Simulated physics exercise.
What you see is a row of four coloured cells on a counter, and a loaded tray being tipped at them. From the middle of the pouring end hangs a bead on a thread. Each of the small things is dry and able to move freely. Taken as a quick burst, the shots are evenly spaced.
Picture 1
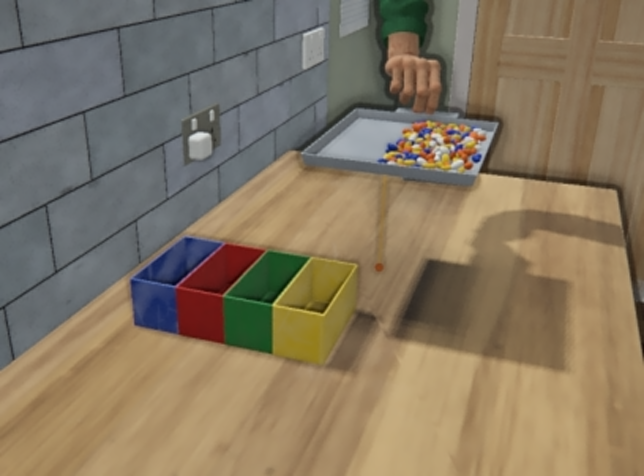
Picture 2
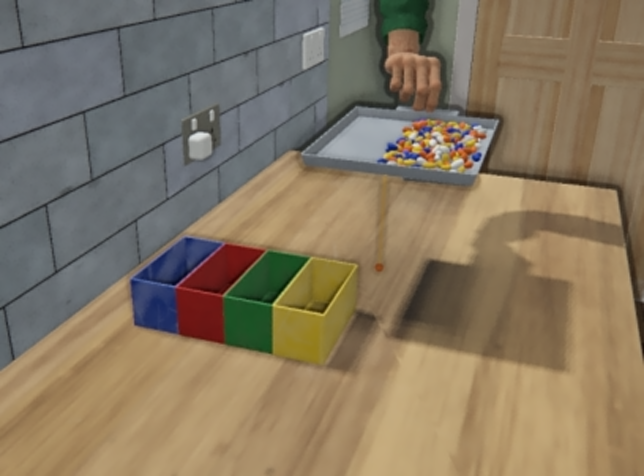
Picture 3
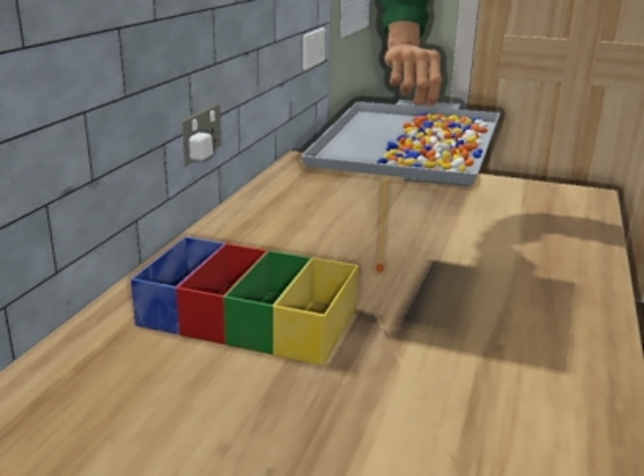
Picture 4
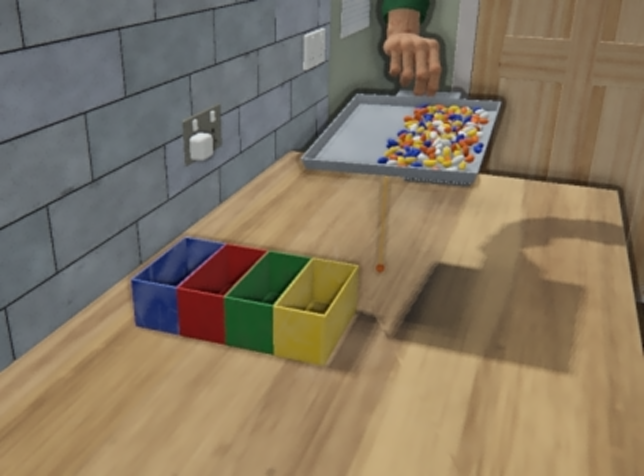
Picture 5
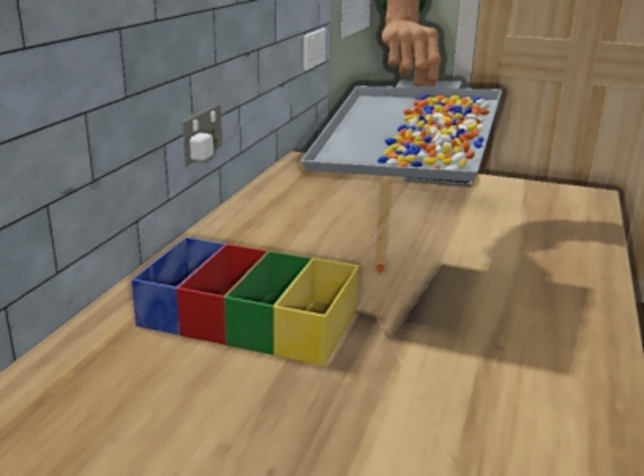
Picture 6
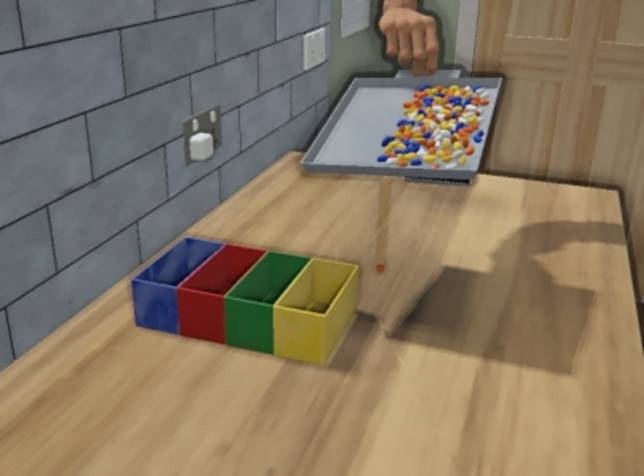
The footage shows a hand gripping the far side of a grey tray of multicoloured jelly beans, gradually raising that side so the tray tilts toward a row of blue, red, green and yellow compartments on a wooden counter.
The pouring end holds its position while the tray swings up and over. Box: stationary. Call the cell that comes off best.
The yellow cell comes off best.
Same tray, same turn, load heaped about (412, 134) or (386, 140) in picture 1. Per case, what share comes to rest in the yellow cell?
It would be roughly 50 per cent for the first and roughly 60 per cent for the second.
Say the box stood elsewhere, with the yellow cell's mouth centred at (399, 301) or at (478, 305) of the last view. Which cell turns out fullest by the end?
Try one: That red cell; try two: The cell in blue.
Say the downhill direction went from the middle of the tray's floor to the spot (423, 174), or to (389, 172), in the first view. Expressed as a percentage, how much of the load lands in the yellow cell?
I'd put it at some 0 % and then some 10 %.
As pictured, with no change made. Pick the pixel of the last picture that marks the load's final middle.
Once it all stops, the middle lies near (328, 331).
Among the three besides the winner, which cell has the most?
Second: The green one.
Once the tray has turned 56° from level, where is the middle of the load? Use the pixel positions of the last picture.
The load's middle is around (377, 141).
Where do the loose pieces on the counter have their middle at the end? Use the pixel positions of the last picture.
Check roughly (368, 354) and you'll find the middle.
Soon after the last picture, tray tipped steeply; nearly all on the tray; a small part falling or outside the box.
A little later, tray tipped right over; nearly all on the tray; a small part in the green cell; a stray few in the yellow cell; a stray few falling or outside the box.
Later still, tray tipped past a quarter turn; about half in the yellow cell; a small part in the green cell; about a third falling or outside the box.
At rest, tray tipped past a quarter turn; about half in the yellow cell; a small part in the green cell; none in the red cell; none in the blue cell; about a third outside the box.
